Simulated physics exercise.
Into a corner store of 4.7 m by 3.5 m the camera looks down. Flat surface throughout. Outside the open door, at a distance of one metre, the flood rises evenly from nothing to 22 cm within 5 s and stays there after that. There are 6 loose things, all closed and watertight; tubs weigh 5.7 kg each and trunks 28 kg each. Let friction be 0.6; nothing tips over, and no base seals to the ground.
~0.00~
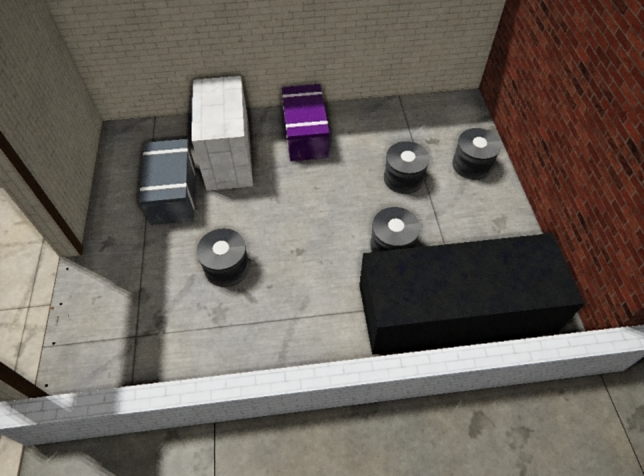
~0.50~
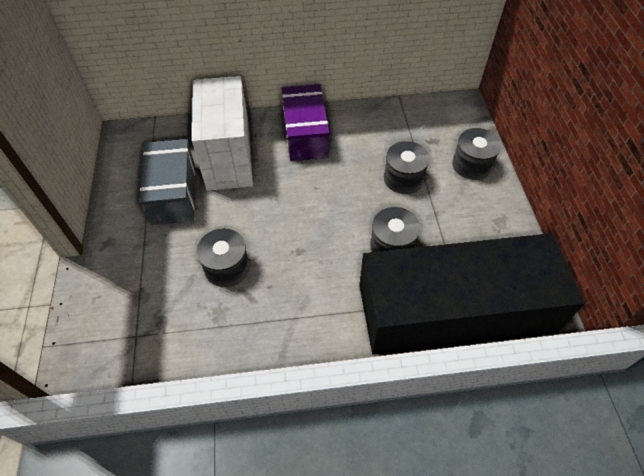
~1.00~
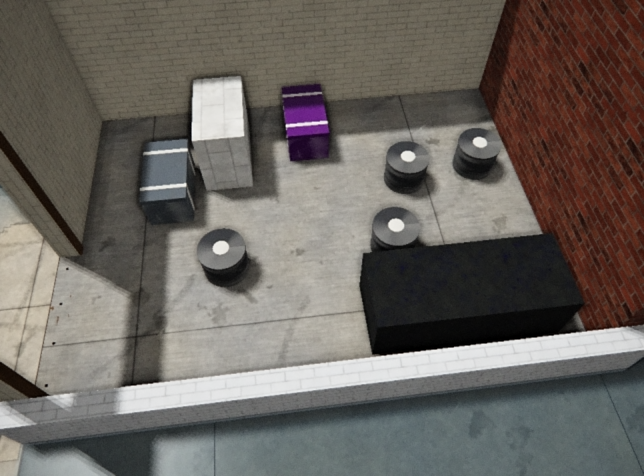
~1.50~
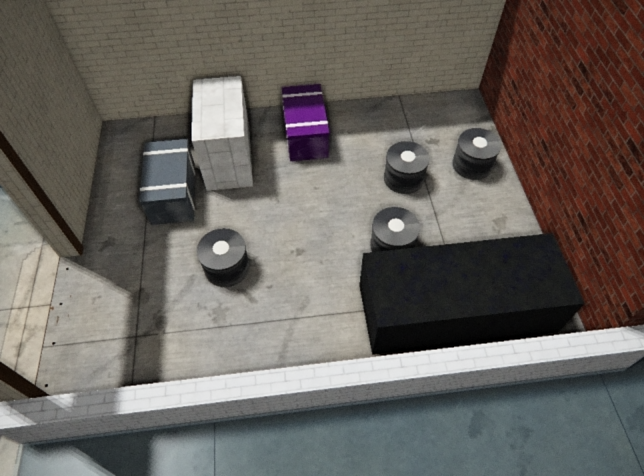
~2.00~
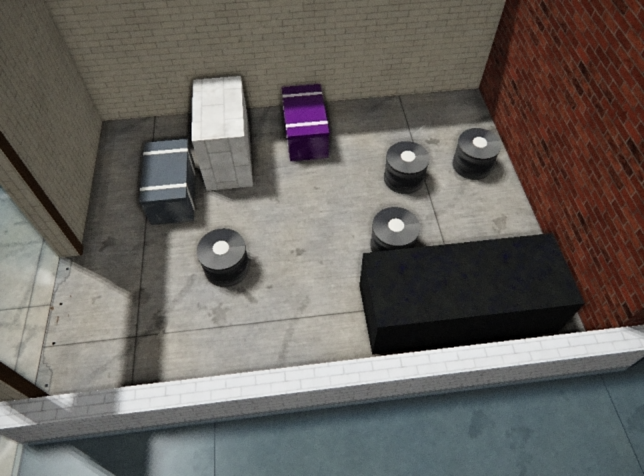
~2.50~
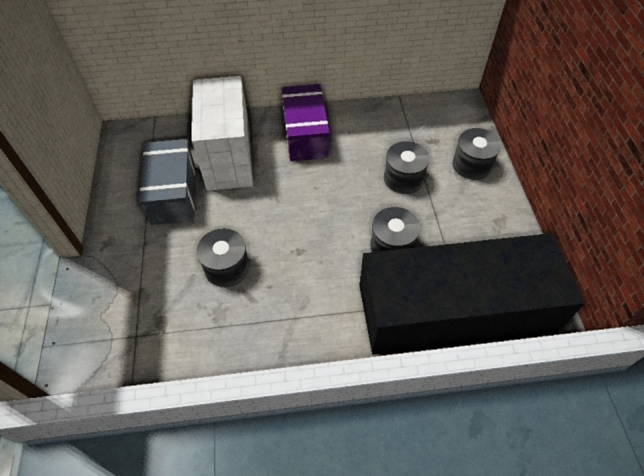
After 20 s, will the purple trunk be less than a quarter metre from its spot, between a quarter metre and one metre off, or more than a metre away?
The purple trunk will be between a quarter metre and one metre off.
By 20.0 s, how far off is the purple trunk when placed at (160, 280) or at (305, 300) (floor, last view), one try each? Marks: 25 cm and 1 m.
In that order: It travels far; it ends far away.
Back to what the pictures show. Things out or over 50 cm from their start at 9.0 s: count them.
By my tally, 4.
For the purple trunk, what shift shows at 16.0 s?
Some 40 cm from the start.
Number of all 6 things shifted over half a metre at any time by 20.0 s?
Count: 5.
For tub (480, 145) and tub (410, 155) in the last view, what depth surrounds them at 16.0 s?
Depth approx. 22 cm / 22 cm.
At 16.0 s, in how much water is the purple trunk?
I'd put it at about 18 cm.
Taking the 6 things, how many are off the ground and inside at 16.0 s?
Count: 6.
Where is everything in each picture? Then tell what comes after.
The purple trunk at (305, 109), on the bottom; water covers 0.0 m2; 0 of 6 have shifted, in the first frame.
The purple trunk at (305, 109), on the bottom; 0.0 m2 under water; 0 of 6 have shifted, in the second frame.
The purple trunk at (305, 109), on the bottom; 0.0 m2 under water; 0 of 6 have shifted, in the third frame.
The purple trunk at (305, 109), on the bottom; water covers 0.0 m2; 0 of 6 have shifted, in the fourth frame.
The purple trunk at (305, 109) rests on the ground; water covers 0.0 m2; 0 of 6 have shifted, in the fifth frame.
The purple trunk at (305, 109) rests on the ground; water covers 0.4 m2; 0 of 6 have shifted, in the sixth frame.
After 4.0 s the purple trunk is near (305, 109), 0.0 m from its start, aground; 0 afloat.
After 9.0 s the purple trunk is near (305, 109), 0.0 m from its start, aground; 4 afloat.
After 16.0 s the purple trunk is near (268, 99), 0.4 m from its start, afloat; 6 afloat.
After 20.0 s the purple trunk is near (267, 95), 0.4 m from its start, afloat; 6 afloat.
